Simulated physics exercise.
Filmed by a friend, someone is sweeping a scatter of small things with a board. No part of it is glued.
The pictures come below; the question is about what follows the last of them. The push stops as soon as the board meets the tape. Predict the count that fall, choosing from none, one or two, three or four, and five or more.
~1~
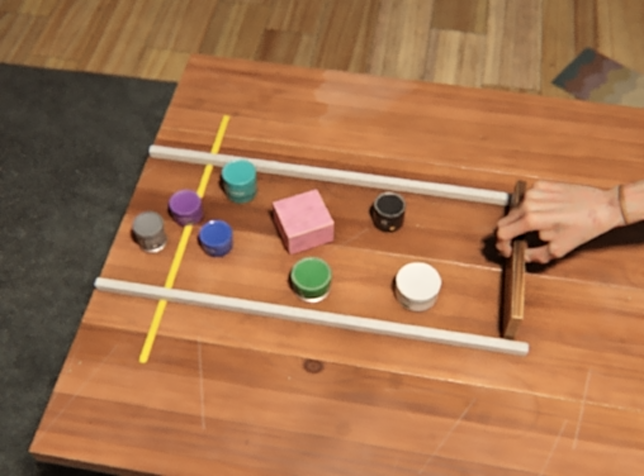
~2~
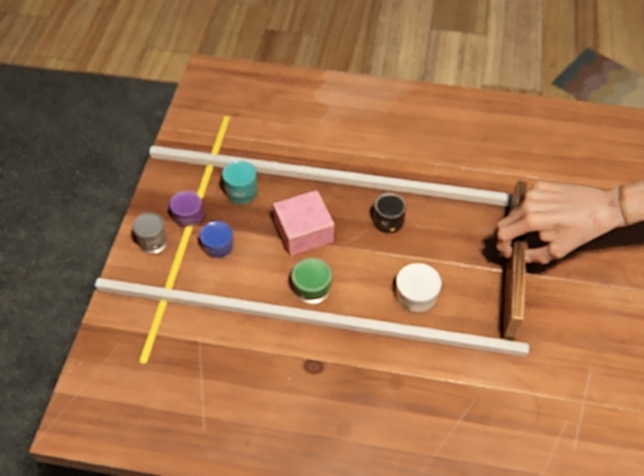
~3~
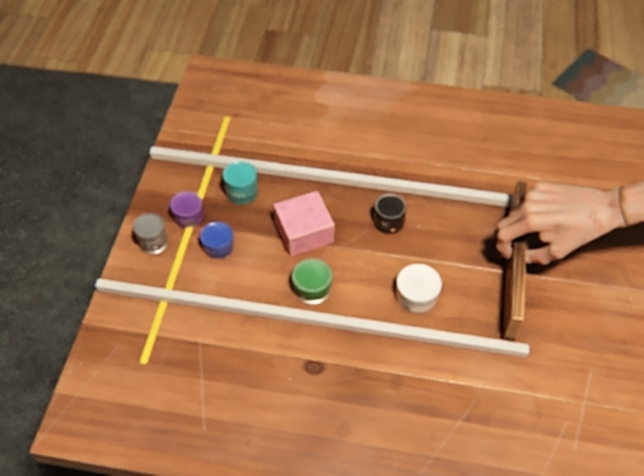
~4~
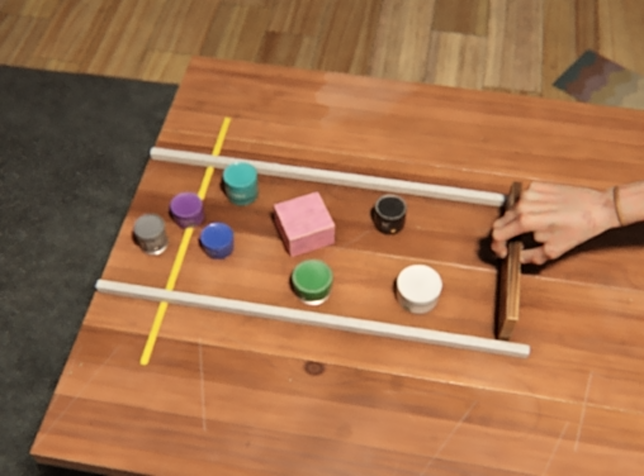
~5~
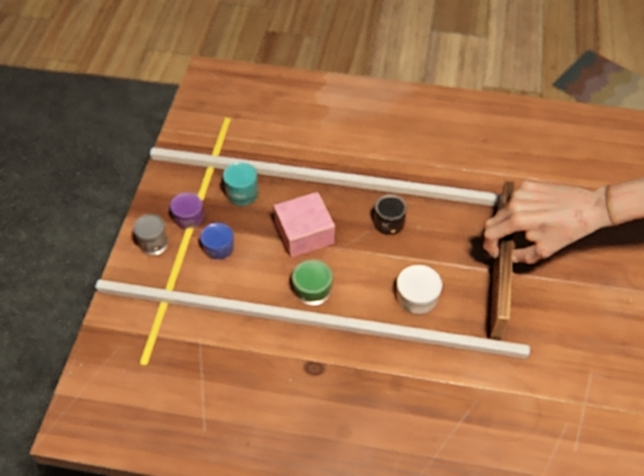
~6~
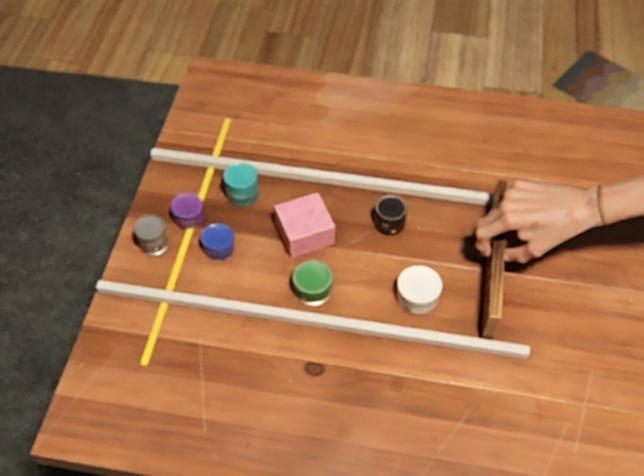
Off the edge will go one or two.
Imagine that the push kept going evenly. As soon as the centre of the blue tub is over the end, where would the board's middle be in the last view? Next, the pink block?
Roughly at (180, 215) and roughly at (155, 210).
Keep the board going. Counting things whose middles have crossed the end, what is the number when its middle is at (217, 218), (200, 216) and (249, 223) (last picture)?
Taking the three positions in turn, the counts come to 0, 1 and 0.
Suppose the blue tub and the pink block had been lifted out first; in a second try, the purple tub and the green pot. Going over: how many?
That makes 0 fallen, then 1 fallen in the other try.
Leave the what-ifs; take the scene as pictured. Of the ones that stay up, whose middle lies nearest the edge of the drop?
The purple tub.
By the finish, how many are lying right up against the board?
Result: 3 in all.
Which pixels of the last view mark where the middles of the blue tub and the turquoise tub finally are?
Blue tub: About (131, 234); turquoise tub: About (162, 167).
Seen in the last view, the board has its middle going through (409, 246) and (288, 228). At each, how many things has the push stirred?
Tally at point one: 1; at point two: 4.
Early on, none off yet; grey pot at rest near (152, 235); purple tub at rest near (188, 211); blue tub at rest near (218, 242).
A while later, none off yet; grey pot at rest near (152, 235); purple tub at rest near (188, 211); blue tub at rest near (215, 242).
Finally, the number that fall off is one or two; lost, grey pot.
